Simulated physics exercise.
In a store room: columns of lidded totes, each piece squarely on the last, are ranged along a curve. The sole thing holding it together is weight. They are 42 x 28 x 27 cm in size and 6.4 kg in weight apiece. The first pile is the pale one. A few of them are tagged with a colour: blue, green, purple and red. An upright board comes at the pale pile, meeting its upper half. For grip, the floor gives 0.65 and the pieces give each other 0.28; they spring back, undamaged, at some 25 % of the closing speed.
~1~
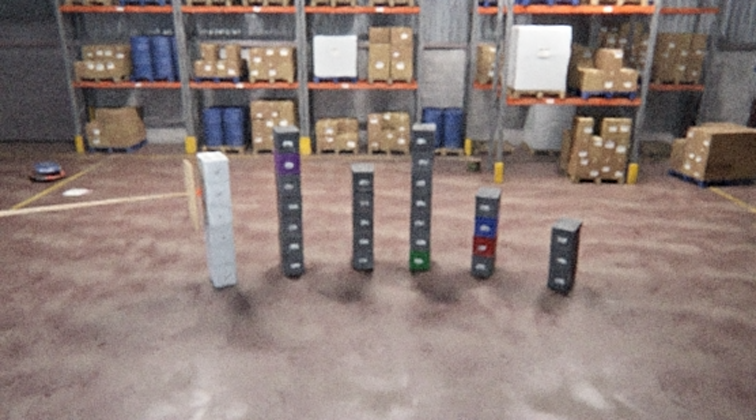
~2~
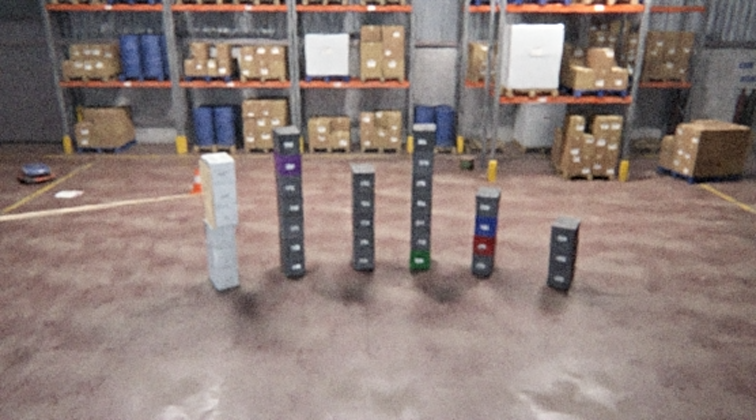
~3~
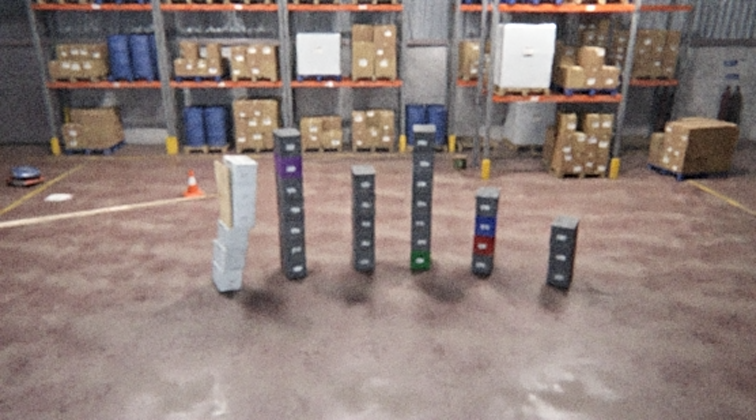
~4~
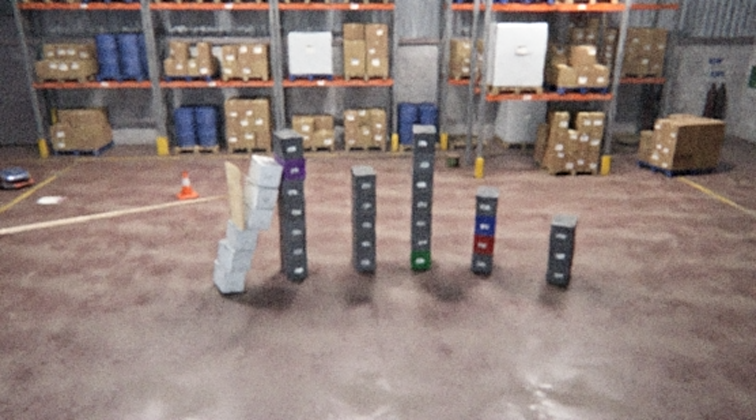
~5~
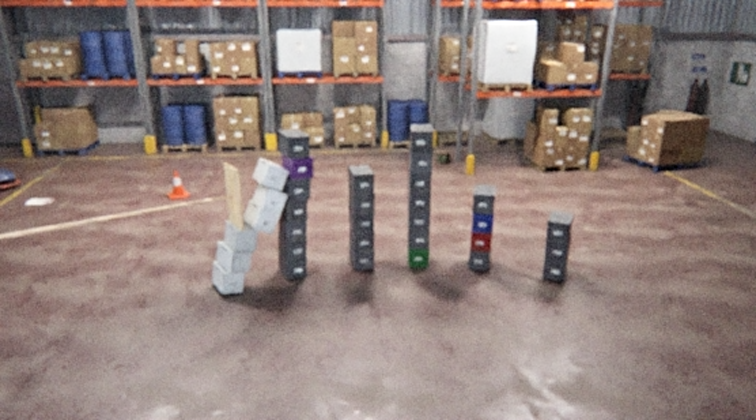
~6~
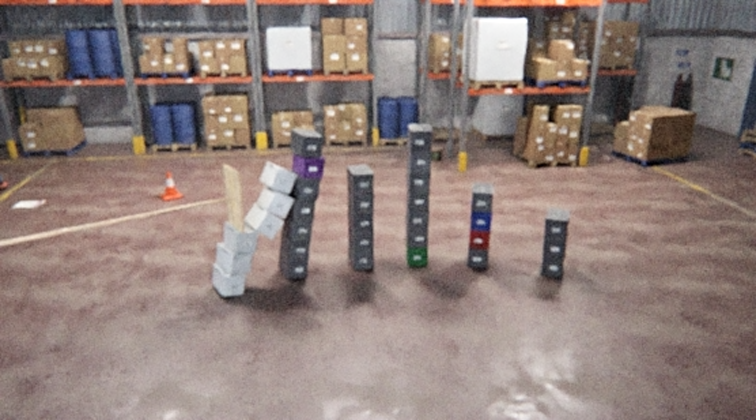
A board pushes the pale pile, which bends rightward and tilts the purple-tagged column beside it.
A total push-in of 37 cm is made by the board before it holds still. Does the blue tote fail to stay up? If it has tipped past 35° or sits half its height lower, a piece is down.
Yes, it comes down.
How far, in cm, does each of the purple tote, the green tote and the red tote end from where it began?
Purple 320, green 20, red 50.
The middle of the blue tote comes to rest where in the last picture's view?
Look near (545, 241) in the last frame.
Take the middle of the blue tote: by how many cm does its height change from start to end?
45 centimetres lower, roughly.
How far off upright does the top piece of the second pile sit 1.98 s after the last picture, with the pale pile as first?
I'd say it's at some 80° by then.
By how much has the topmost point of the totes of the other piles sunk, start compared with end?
It sits roughly 110 centimetres lower.
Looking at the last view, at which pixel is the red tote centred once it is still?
I'd place it at about (510, 255) in the final view.
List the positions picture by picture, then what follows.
In the first picture (each place is the centre of the face we see best; the camera moves round a little), board (194, 190) 13 cm short; blue tote (485, 228); green tote (419, 261); red tote (483, 247); the others all in place.
In the second picture, board (211, 191) 52 mm in; blue tote (485, 227).
In the third picture, board (228, 191) 23 cm in, top of the pale pile leaning 7°; blue tote (485, 227); the others all in place.
In the fourth picture, board (241, 192) 37 cm in, stopped, top of the pale pile leaning 15°; blue tote (485, 226); the others all in place.
In the fifth picture, board (240, 193) 37 cm in, stopped, top of the pale pile leaning 27°; blue tote (483, 224); purple tote (303, 169) moved 13 cm; 5 have shifted.
In the sixth picture, board (241, 195) 37 cm in, stopped, top of the pale pile leaning 29°; blue tote (481, 222); purple tote (314, 169) tilted 8°; red tote (479, 241); steepest lean 8°, the tote at (313, 147); 7 have shifted.
Then, 0.84 s later than the last frame, 3 of the pale pile down; 7 of the 26 other totes down; blue tote unmoved; purple tote tilted 30°, 38 cm lower.
Then, 1.98 s later than the last frame, 3 of the pale pile down; 19 of the 26 other totes down; blue tote tilted 6°; purple tote on its side.
When it is over, 3 of the pale pile down; 21 of the 26 other totes down; blue tote on its side; purple tote on its side; red tote on its side. In pixels of the last frame, middles, blue tote near (545, 241), purple tote near (444, 213).
